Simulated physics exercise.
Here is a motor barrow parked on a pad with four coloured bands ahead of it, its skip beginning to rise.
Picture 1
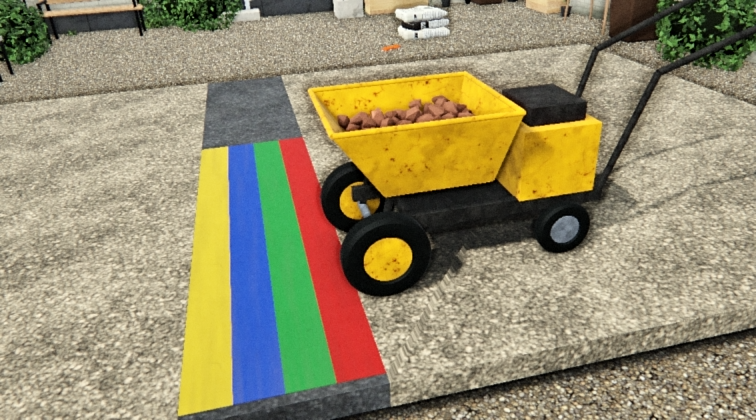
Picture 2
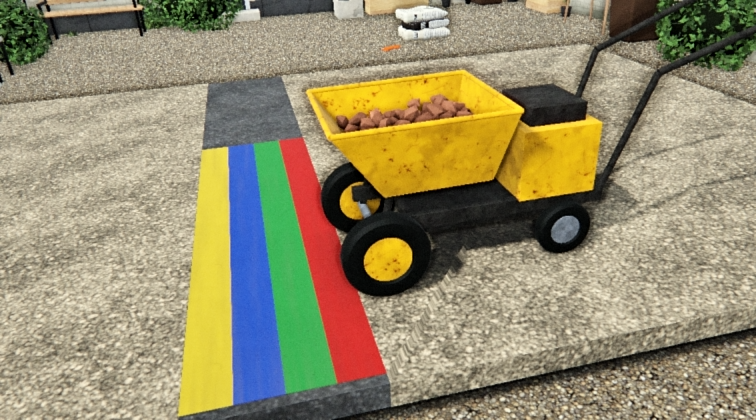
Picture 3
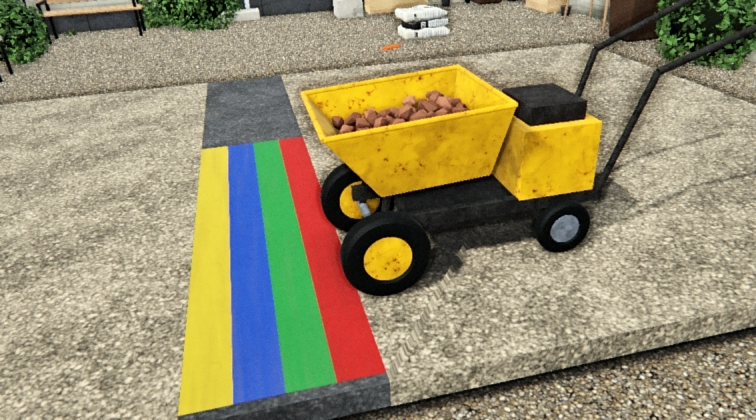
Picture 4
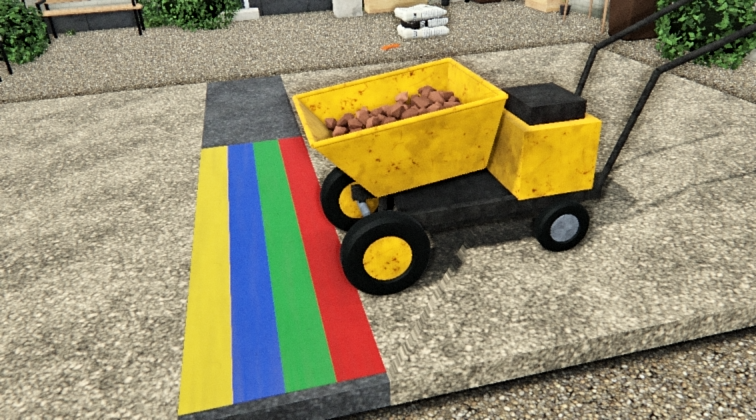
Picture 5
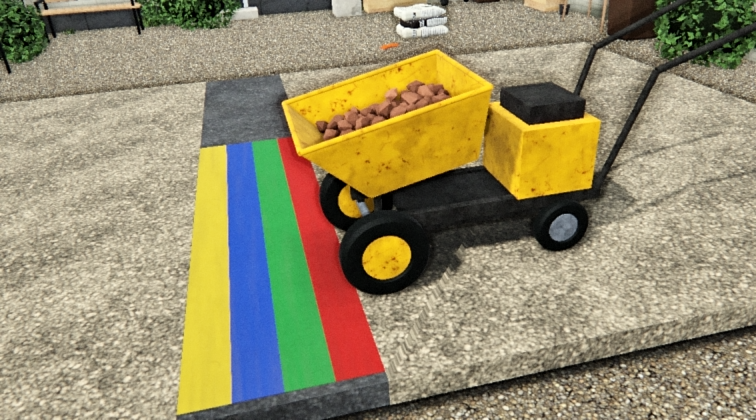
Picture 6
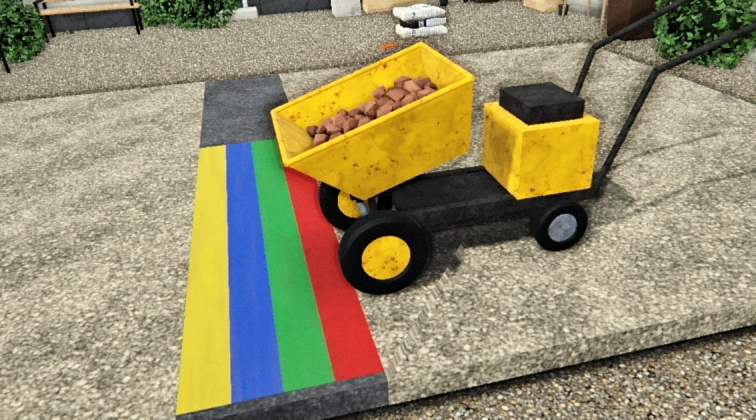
The yellow skip of a motor barrow, loaded with lumps of rubble, starts out level beside a pad painted with red, green, blue and yellow bands. It tilts gradually forward, its lip lowering to the left while its back end lifts away from the parked body.
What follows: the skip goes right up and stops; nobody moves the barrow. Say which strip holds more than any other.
The heap favours the yellow strip.
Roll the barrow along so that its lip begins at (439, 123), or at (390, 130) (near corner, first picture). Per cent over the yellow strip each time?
The first gives 0 %, the second 20 %.
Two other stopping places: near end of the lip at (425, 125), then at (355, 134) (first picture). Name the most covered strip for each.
The first try: The green one. The second: That blue strip.
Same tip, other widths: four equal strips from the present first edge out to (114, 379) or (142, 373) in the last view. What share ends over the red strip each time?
Roughly 0 per cent, and 0 per cent.
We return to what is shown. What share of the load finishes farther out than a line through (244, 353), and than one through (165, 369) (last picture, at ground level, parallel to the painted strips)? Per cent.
Roughly 70 per cent, and 20 per cent.
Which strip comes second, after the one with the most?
In second place: The blue strip.
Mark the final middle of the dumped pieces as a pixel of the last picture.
Roughly at (205, 279).
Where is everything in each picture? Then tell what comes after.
The first picture shows lip of the skip (333, 137), level; top of the load (413, 114), lumps of rubble; red strip (348, 330); green strip (302, 339); blue strip (256, 348); yellow strip (207, 357).
The second picture shows lip of the skip (331, 138), level; top of the load (412, 114).
The third picture shows lip of the skip (324, 141), tipped barely; top of the load (429, 118).
The fourth picture shows lip of the skip (314, 146), tipped a little; top of the load (421, 115).
The fifth picture shows lip of the skip (301, 153), tipped a little; top of the load (423, 113).
The sixth picture shows lip of the skip (287, 164), tipped clearly; top of the load (410, 109); red strip (346, 329); green strip (300, 337); blue strip (254, 346); yellow strip (205, 356).
Just after the last frame, skip tipped steeply; every one in the skip.
A moment on, skip tipped steeply; the larger part in the skip; just a few over the blue strip; about a tenth over the yellow strip; just a few falling; just a few off the paint.
Further on, skip tipped right over; roughly a quarter in the skip; just a few over the green strip; about a tenth over the blue strip; roughly a third over the yellow strip; roughly a quarter off the paint.
When it is over, skip tipped right over; about a tenth in the skip; not one over the red strip; just a few over the green strip; roughly a quarter over the blue strip; roughly a third over the yellow strip; roughly a quarter off the paint.
